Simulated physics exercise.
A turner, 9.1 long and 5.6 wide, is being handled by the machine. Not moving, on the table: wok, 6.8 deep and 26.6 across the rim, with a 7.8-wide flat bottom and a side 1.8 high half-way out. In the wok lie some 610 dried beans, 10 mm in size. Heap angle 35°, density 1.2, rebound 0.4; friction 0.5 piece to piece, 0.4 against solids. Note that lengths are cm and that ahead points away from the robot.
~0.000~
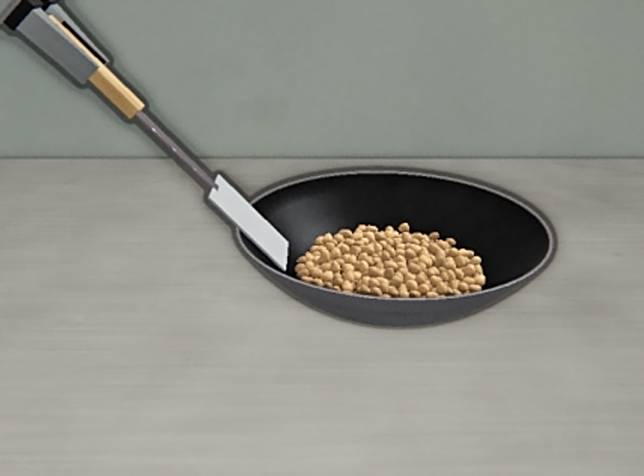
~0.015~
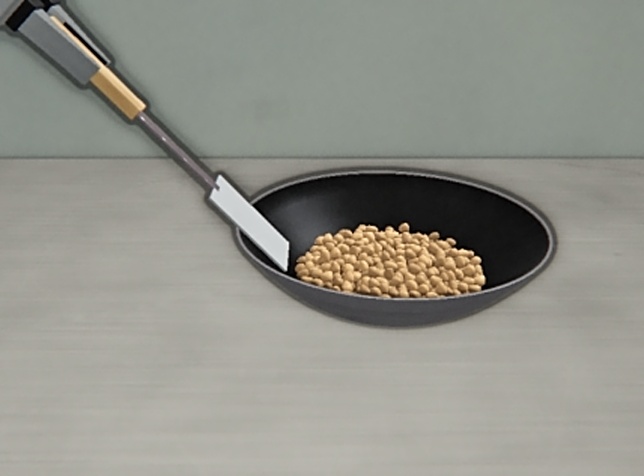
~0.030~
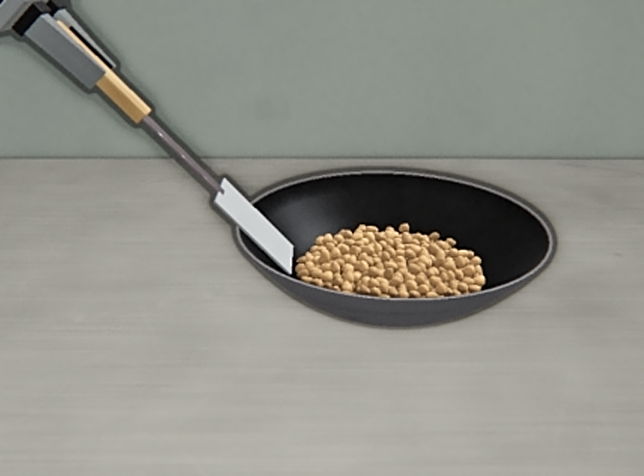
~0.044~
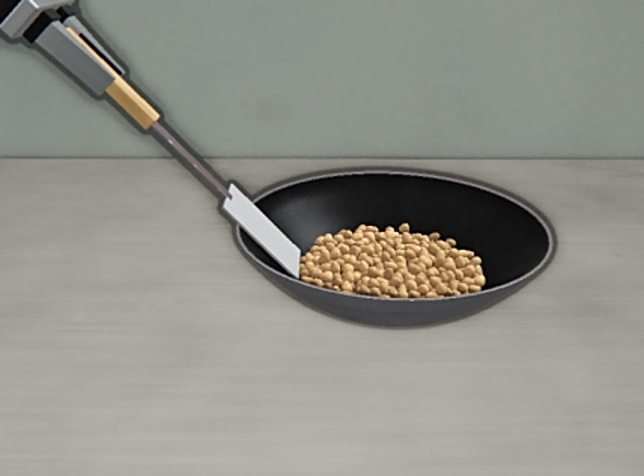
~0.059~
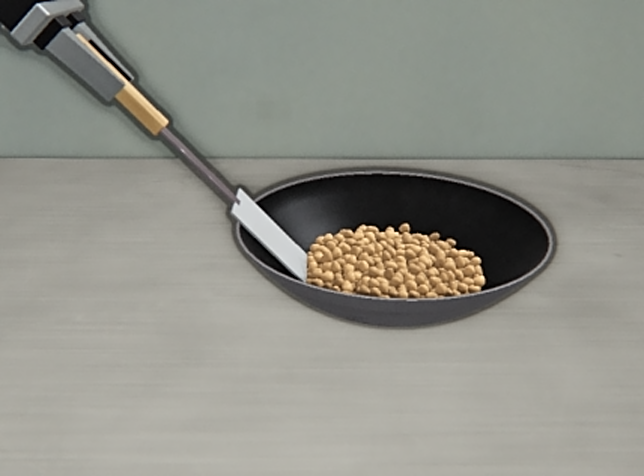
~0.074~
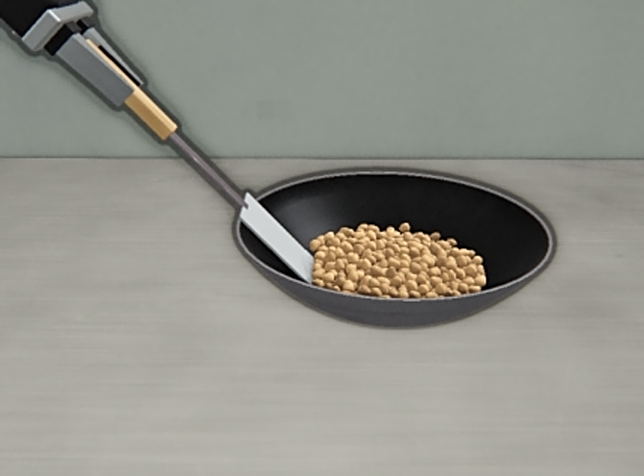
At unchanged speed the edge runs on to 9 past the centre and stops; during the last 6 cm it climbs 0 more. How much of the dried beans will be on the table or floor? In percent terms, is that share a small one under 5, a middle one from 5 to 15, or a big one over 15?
A middle one.
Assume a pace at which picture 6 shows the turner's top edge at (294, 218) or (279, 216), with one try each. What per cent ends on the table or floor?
Some 35 and 30 per cent.
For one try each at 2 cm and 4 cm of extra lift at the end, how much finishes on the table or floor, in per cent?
I'd say close to 5 percent for the first and close to 5 percent for the second.
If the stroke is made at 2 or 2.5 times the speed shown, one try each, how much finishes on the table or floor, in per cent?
Estimates in order: 25 per cent, 30 per cent.
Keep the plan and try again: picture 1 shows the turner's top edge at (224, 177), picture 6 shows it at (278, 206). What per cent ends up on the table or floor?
Around 25 per cent finishes on the table or floor.
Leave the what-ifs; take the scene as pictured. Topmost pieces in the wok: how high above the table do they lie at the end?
8.0 cm.
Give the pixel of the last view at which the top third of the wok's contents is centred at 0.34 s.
Centre: Roughly (483, 242) in the last picture.
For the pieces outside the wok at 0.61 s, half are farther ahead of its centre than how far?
Roughly 18 cm.
After 0.21 s, sloping 48°, highest piece 6 above the table; 613 in the wok.
After 0.34 s, sloping 48°, highest piece 8 above the table; 613 in the wok.
After 0.61 s, sloping 48°, highest piece 8 above the table; 560 in the wok, 50 on the table or floor, 3 on the blade or in flight.
After 1.66 s, sloping 48°, highest piece 8 above the table; 560 in the wok, 53 on the table or floor.
At rest, 560 in the wok, 53 on the table or floor. That is 9 % on the table or floor.
